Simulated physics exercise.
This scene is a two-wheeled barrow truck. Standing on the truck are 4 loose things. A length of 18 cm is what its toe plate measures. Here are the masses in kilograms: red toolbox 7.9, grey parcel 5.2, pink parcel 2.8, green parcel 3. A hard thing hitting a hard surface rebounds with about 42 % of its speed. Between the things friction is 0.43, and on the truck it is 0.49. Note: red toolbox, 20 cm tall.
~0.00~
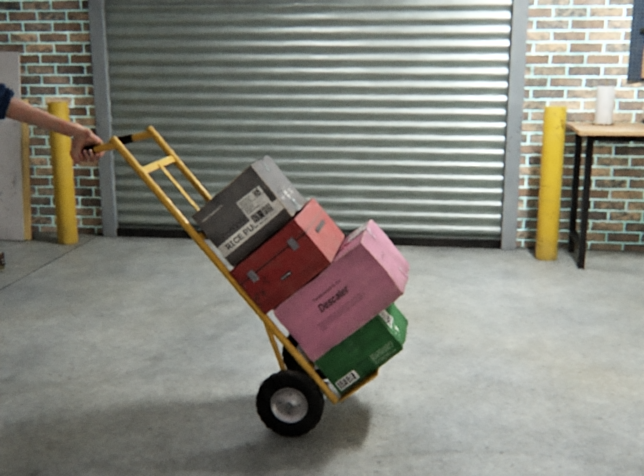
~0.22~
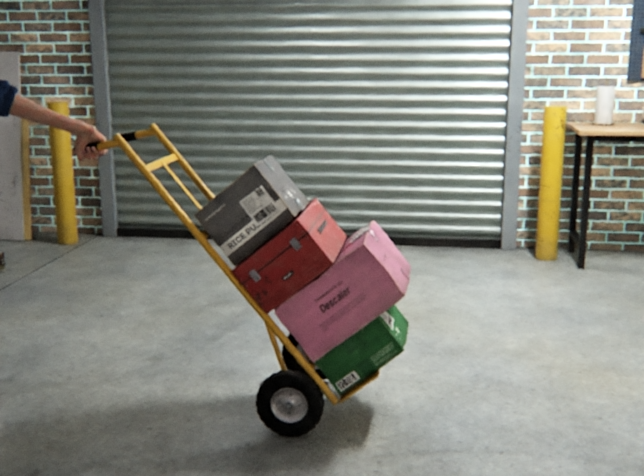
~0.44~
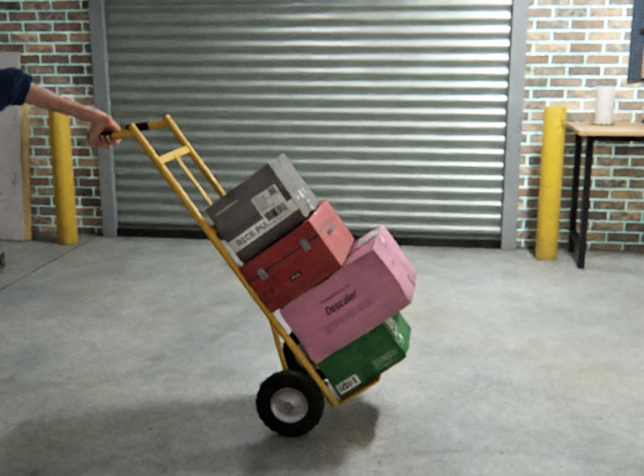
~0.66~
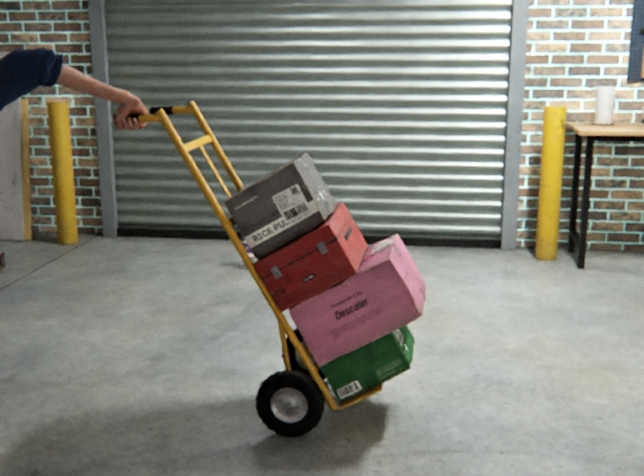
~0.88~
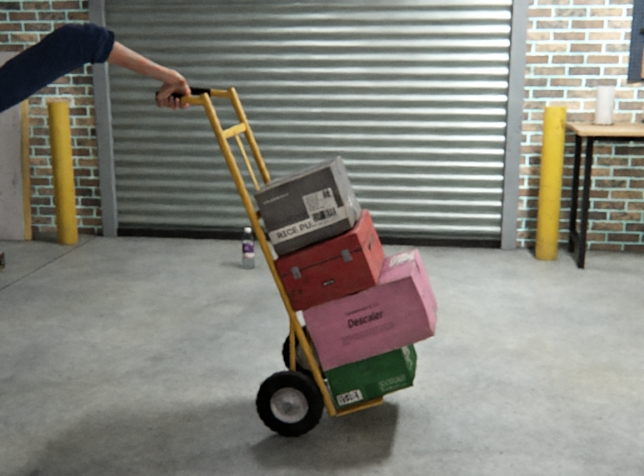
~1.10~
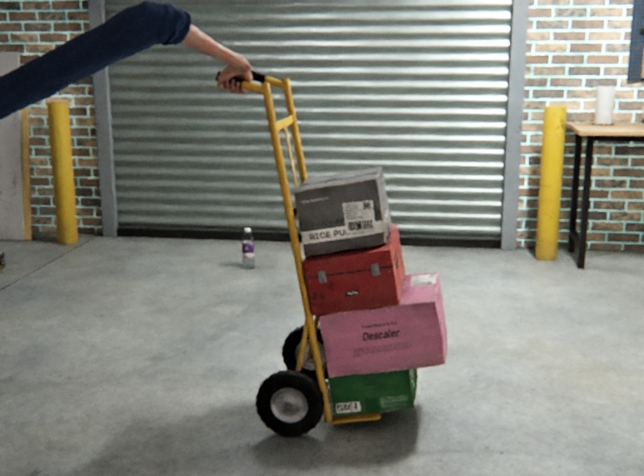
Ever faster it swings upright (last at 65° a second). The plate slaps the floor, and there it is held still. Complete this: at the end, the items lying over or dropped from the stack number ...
... at least three.
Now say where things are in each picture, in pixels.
In the first frame, truck 40° back; red toolbox (290, 254); grey parcel (251, 209).
In the second frame, truck 39° back; pink parcel (345, 288); green parcel (363, 342).
In the third frame, truck 36° back; pink parcel (350, 291); green parcel (365, 345).
In the fourth frame, truck 30° back; pink parcel (360, 297); green parcel (368, 352).
In the fifth frame, truck 21° back; pink parcel (372, 307); green parcel (372, 362).
In the sixth frame, truck 10° back; red toolbox (357, 268); grey parcel (345, 210).
After 1.70 s, truck upright; grey parcel 17° off its base near (436, 223); red toolbox 17° off its base near (418, 279); pink parcel 17° off its base.
After 2.30 s, truck upright; red toolbox and grey parcel now dropped from the stack; pink parcel 52° off its base; green parcel 53° off its base.
After 2.60 s, truck upright; pink parcel on its side; green parcel on its side.
After 2.90 s, truck upright; pink parcel now dropped from the stack; green parcel on its side.
In the end (3.8 s), dropped from the stack, red toolbox, grey parcel and pink parcel; toppled on the truck, green parcel.
